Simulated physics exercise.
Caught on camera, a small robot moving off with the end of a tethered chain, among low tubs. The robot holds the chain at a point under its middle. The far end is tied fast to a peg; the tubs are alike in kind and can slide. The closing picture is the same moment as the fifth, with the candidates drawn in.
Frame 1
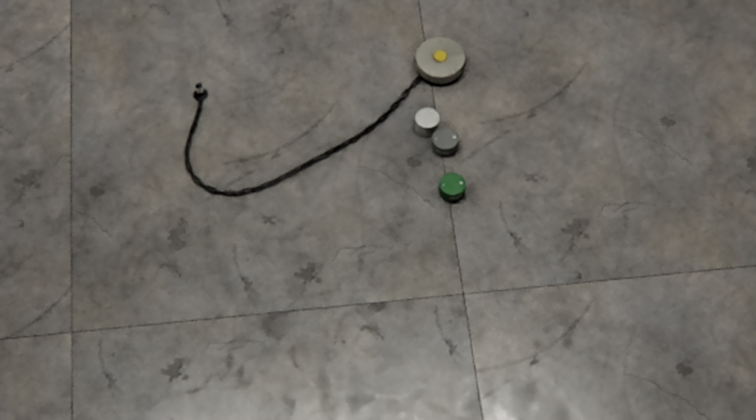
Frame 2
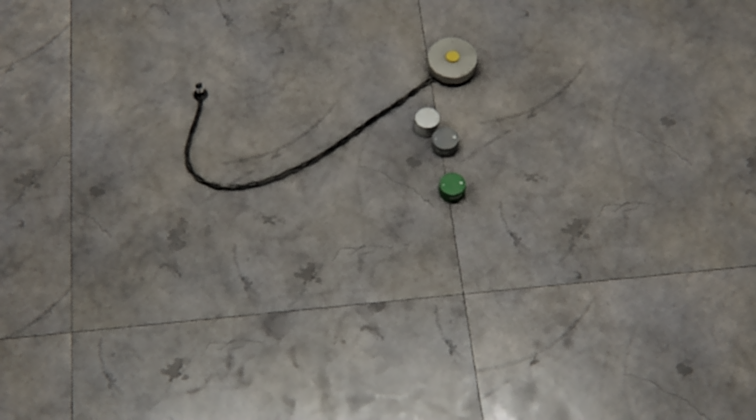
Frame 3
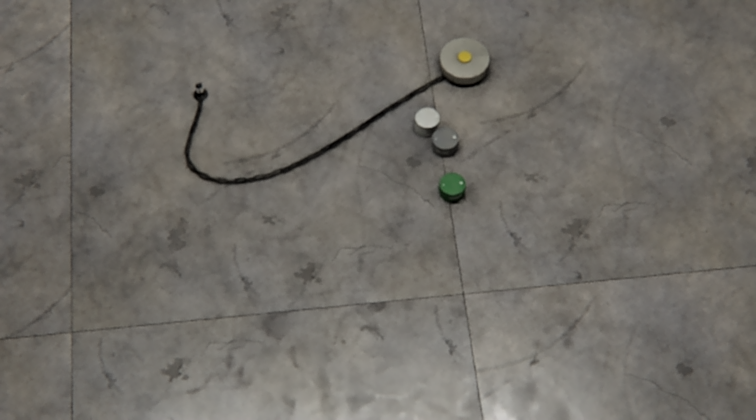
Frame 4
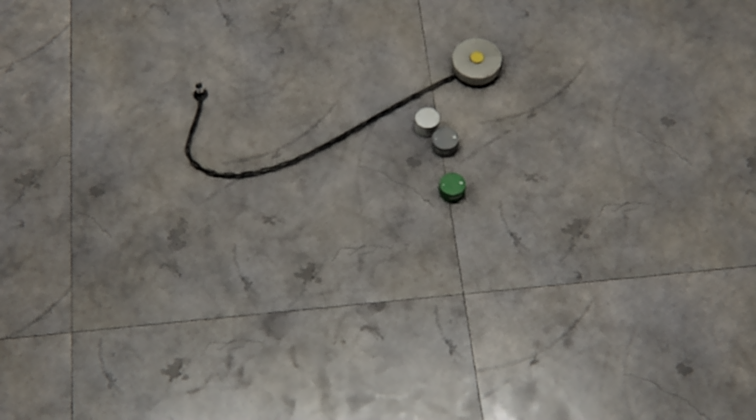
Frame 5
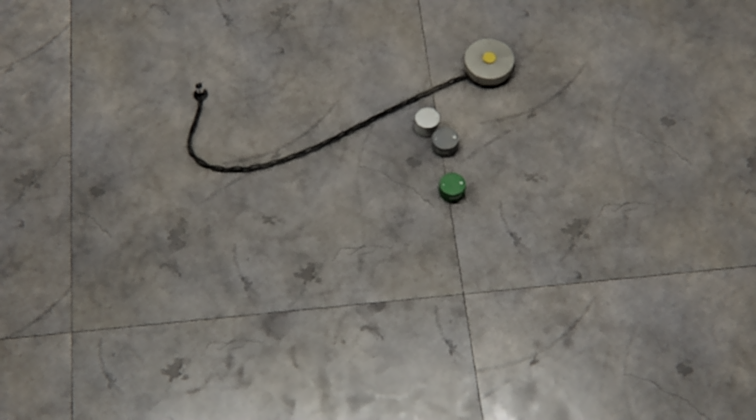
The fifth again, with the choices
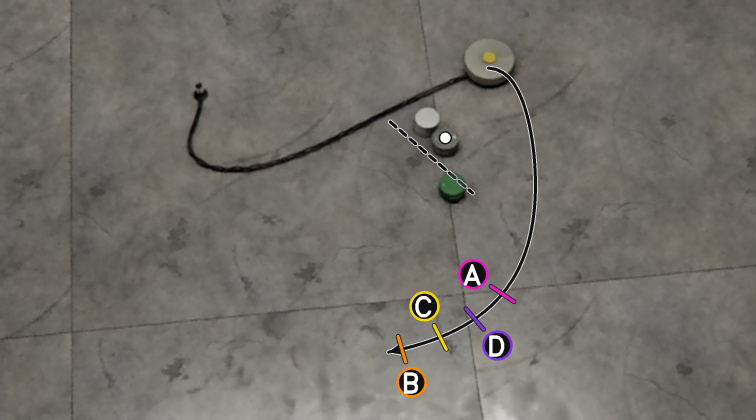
A round pale robot moves slowly right, pulling a dark chain tied to a small peg.
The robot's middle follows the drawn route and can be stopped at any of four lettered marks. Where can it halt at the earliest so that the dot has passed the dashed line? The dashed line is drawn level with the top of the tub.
As far as tick A.
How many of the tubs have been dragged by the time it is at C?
Three.
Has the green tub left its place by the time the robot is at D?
By then, yes.
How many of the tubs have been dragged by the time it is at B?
Three.
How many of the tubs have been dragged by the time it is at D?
Three.
On the marked copy, A at (502, 294); B at (402, 349); C at (440, 337); D at (475, 319); the dashed line at (431, 157); the route from (488, 68) via (531, 231) to (389, 352); the white dot at (445, 138).
Taking A. A third of the way, robot (532, 132); grey tub (445, 142).
Two thirds of the way, robot (534, 217); grey tub (445, 142).
When it is over, robot (503, 290); grey tub (423, 172); white tub (402, 159); green tub (444, 193); the dot on the grey tub is over the dashed line.
As for the rest, B does it too, but is farther than needed; C does it too, but is farther than needed; D does it too, but is farther than needed.
